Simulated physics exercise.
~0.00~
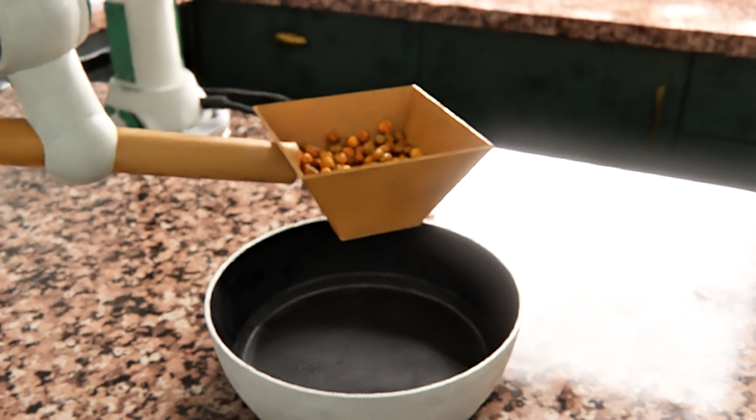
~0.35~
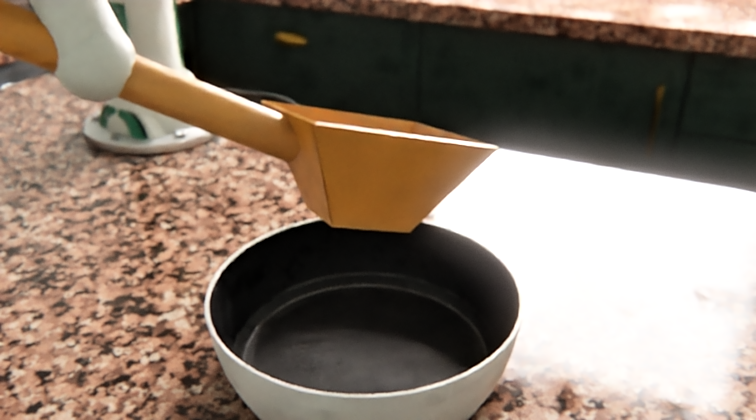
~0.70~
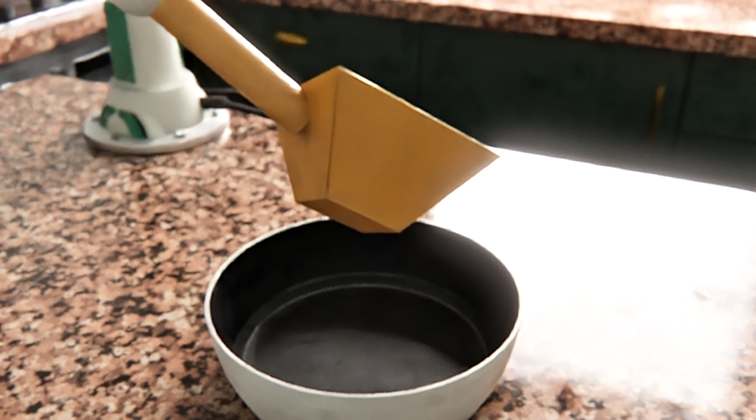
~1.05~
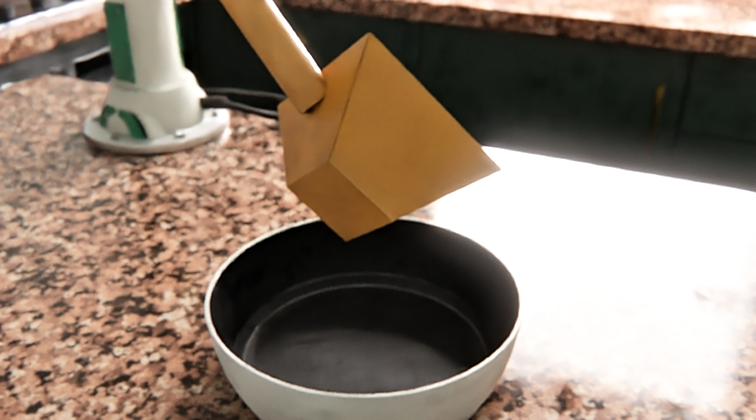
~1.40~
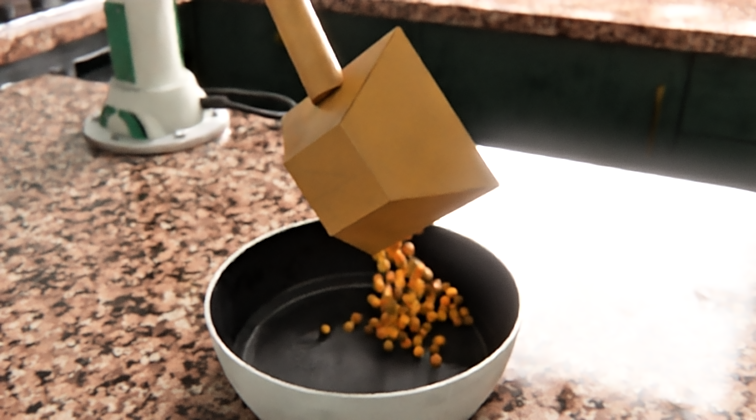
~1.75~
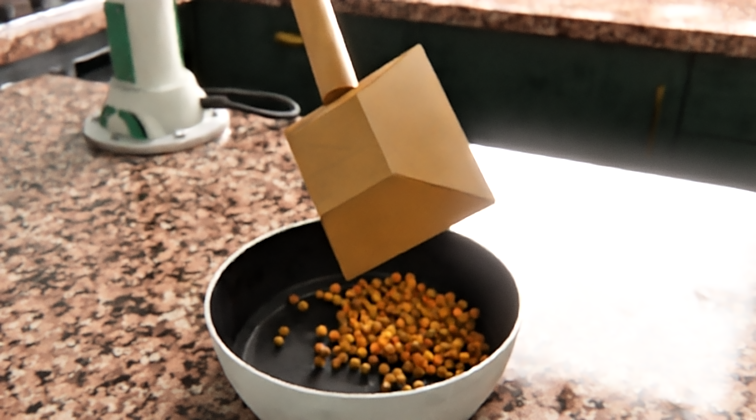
A robot arm tips a tan scoop, pouring orange-brown kernels into a dark-lined pan below.
